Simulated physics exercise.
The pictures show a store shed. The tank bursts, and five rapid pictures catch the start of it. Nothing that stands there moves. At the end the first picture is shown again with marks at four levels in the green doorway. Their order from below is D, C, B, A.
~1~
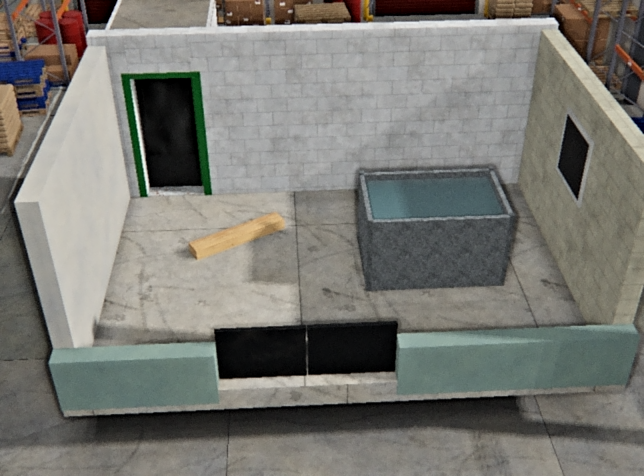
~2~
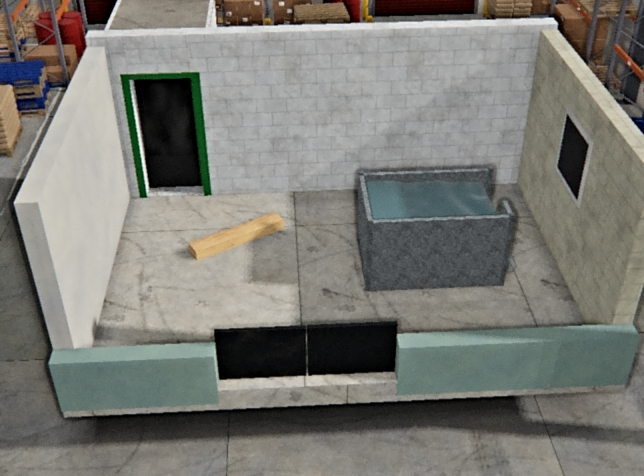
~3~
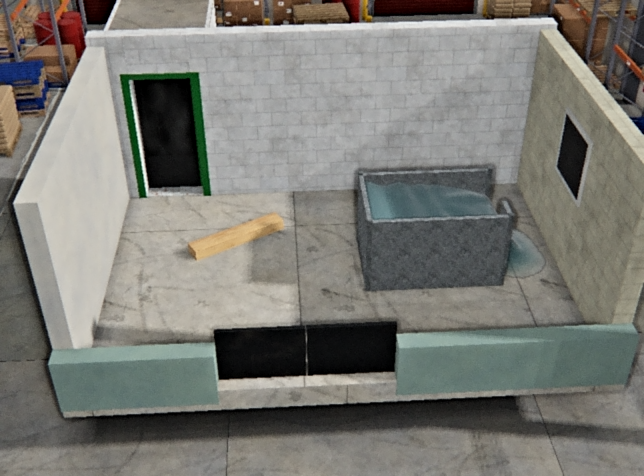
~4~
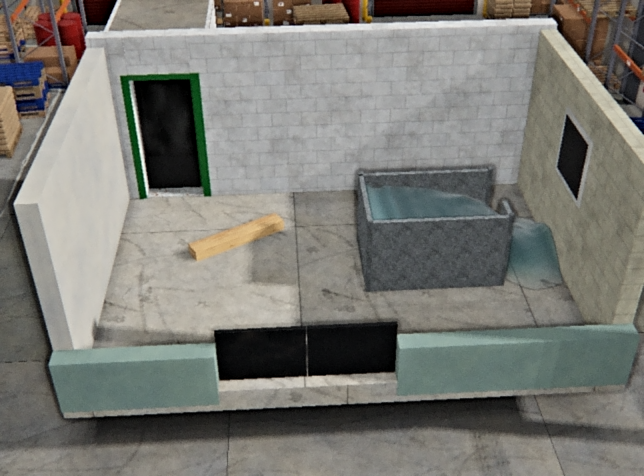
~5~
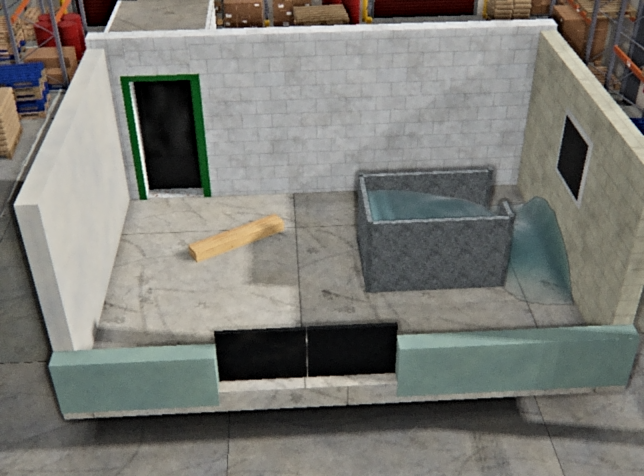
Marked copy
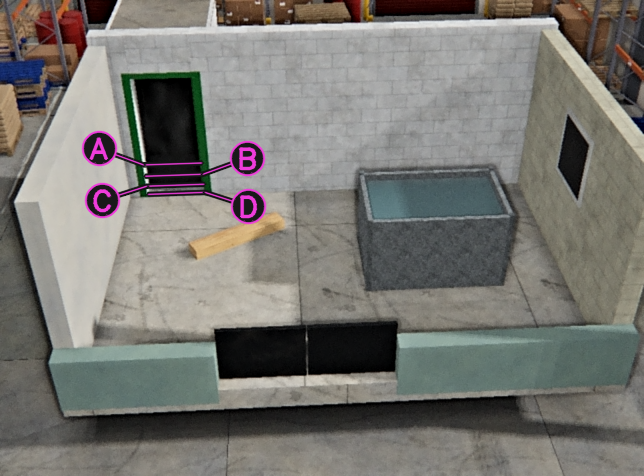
In a store shed, water pours from the tank's right side and splashes against the wall.
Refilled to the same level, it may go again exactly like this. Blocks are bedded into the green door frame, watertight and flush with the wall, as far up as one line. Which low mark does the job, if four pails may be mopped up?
Take C.
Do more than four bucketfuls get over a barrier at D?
Yes.
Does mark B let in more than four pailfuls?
No, that is safe.
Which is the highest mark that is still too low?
Mark D.
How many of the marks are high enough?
Three of the four.
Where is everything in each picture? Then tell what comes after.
In the first frame, water in the tank at rest, its middle at (433, 199); foot of the green doorway at (176, 195); shut gate at (306, 334).
In the second frame, 1 % of the ground under water, visible out to (507, 260).
In the third frame, 3 % of the ground under water, visible out to (537, 265).
In the fourth frame, 6 % of the ground under water, visible out to (560, 278).
In the fifth frame, 8 % of the ground under water, visible out to (525, 204).
In magenta, A at (172, 163); B at (174, 175); C at (175, 185); D at (176, 193); from the bottom up D, C, B, A.
With A, nothing gets over.
With B, nothing gets over.
With C, nothing gets over.
With D, about 8 bucketfuls get in.
